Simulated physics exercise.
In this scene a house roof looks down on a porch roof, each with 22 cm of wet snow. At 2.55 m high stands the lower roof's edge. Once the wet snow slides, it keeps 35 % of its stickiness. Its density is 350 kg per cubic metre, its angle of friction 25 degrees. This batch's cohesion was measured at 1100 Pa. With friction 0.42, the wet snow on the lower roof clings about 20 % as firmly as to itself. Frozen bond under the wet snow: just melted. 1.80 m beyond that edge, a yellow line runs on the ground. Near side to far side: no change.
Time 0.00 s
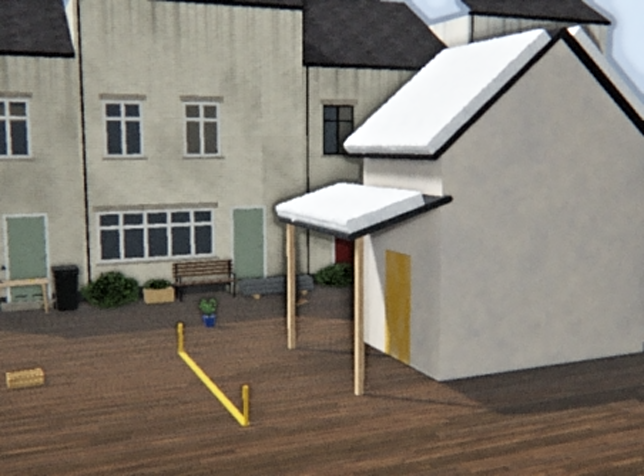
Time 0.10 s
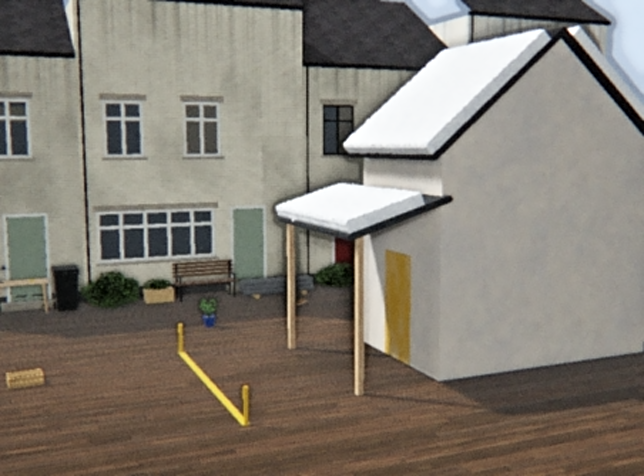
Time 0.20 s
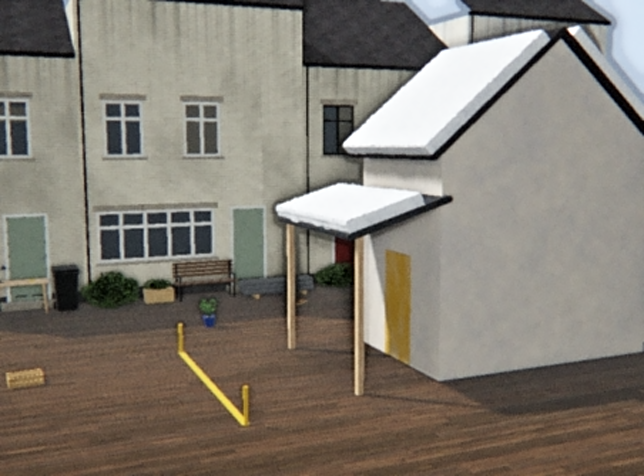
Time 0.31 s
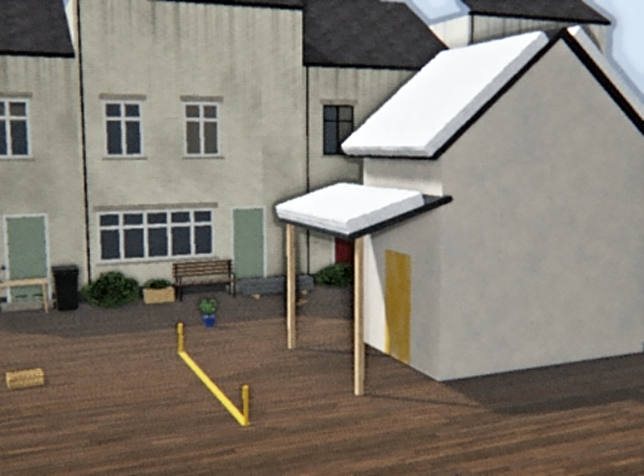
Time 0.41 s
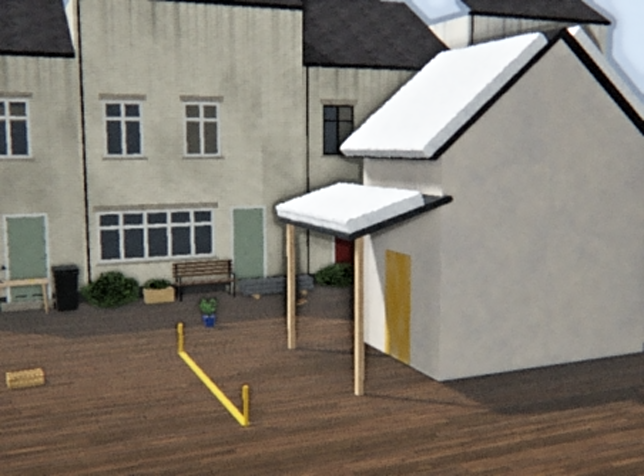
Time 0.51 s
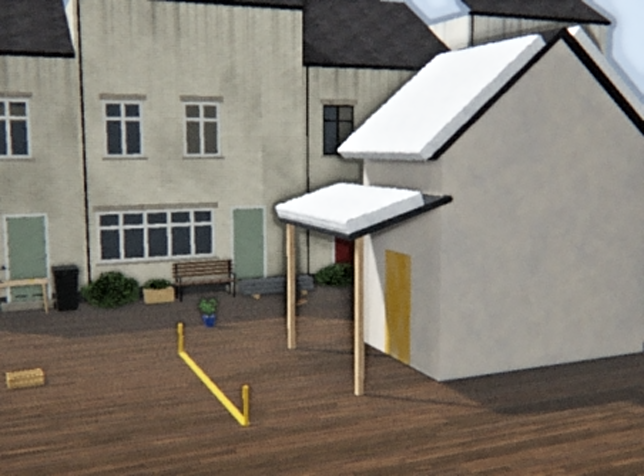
In a paved yard before a row of pale terraced houses, a small grey building with a wooden-posted porch carries thick white snow on both roofs. The upper slab creeps very slightly down the slope to the left, its lower edge just poking past the eave, while everything else stays still.
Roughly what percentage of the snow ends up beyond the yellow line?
Around 0 %.
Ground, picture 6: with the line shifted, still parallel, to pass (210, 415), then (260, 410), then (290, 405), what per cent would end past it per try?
Roughly 0 %, then 1 %, then 6 %.
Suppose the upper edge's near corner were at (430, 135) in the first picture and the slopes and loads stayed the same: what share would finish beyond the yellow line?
That would come to around 1 %.
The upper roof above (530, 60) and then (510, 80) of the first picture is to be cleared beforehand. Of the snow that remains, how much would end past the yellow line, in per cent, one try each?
In turn about 0 %, 0 %.
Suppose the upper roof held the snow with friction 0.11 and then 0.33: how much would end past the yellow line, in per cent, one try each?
About 25 % in the first try and about 8 % in the second.
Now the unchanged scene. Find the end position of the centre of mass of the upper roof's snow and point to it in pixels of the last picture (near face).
Near (382, 237).
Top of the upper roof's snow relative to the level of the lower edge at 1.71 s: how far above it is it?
About 2.0 m.
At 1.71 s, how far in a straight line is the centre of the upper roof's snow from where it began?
It is around 1.8 m from where it started.
After 1.06 s, none is below the lower edge and 0 % is past the line.
After 1.71 s, none is below the lower edge and 0 % is past the line.
After 2.35 s, none is below the lower edge and 0 % is past the line.
After 3.00 s, 20 % is below the lower edge and 0 % is past the line.
After 4.80 s, 24 % is below the lower edge and 0 % is past the line.
